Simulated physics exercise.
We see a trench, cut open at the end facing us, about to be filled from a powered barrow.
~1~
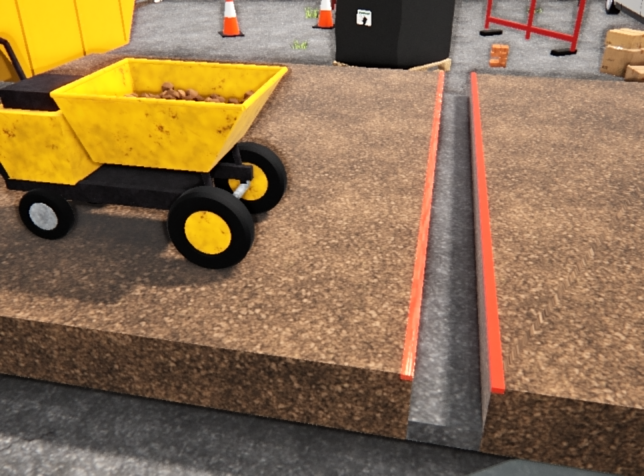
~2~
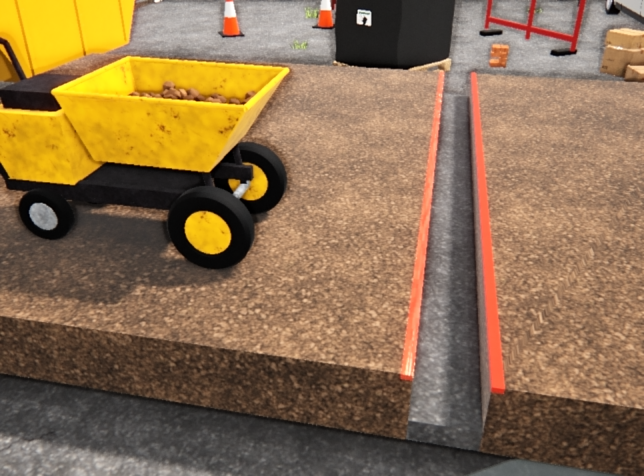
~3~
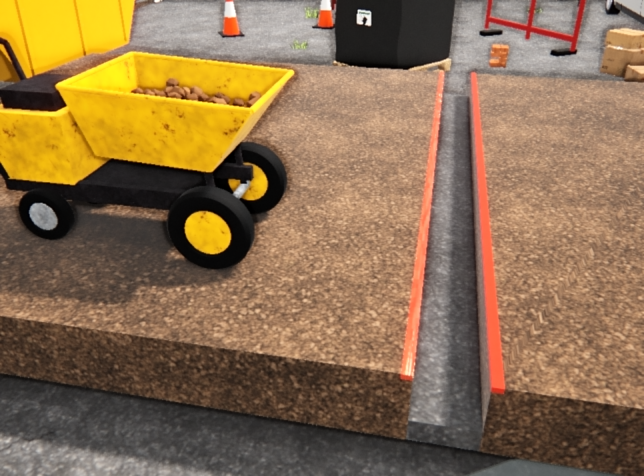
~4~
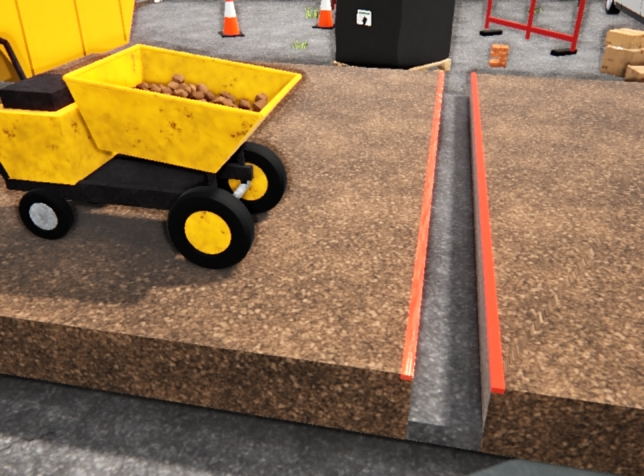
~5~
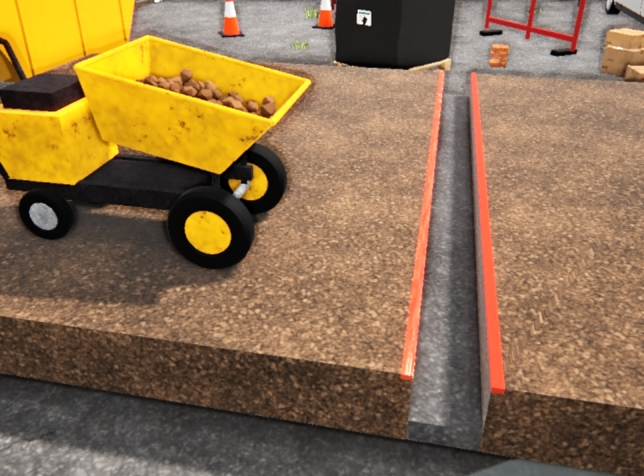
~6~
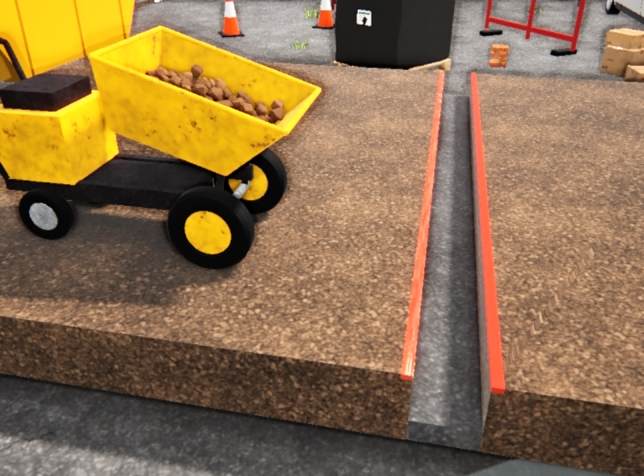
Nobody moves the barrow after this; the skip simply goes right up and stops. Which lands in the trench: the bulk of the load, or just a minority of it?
The trench will most likely get the lesser share of it.
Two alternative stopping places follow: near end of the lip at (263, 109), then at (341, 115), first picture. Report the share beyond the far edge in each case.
Try 1: 0 %. Try 2: 0 %.
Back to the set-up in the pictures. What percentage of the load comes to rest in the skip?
Estimate: 40 %, roughly.
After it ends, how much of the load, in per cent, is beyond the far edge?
My estimate is close to 0 in a hundred.
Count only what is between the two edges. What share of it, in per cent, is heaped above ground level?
Roughly 0 percent.
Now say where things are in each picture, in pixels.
In the first frame, lip of the skip (243, 108), level; top of the load (165, 117), clay clods; first edge of the trench (413, 322); far edge (494, 333), the trench under half as wide as the skip, and about as deep as wide.
In the second frame, lip of the skip (245, 109), level; top of the load (155, 110).
In the third frame, lip of the skip (251, 112), tipped barely; top of the load (159, 107).
In the fourth frame, lip of the skip (260, 116), tipped a little; top of the load (165, 104).
In the fifth frame, lip of the skip (272, 123), tipped a little; top of the load (157, 95).
In the sixth frame, lip of the skip (285, 133), tipped clearly; top of the load (169, 94); first edge of the trench (413, 322); far edge (494, 333).
Just after the last frame, skip tipped steeply; every one in the skip.
A moment on, skip tipped right over; the larger part in the skip; roughly a quarter short of the trench.
Further on, skip tipped right over; roughly a third in the skip; roughly half short of the trench; about a tenth in or heaped over the trench; just a few beyond it.
When it is over, skip tipped right over; roughly a third in the skip; roughly half short of the trench; roughly a quarter in or heaped over the trench; just a few beyond it.
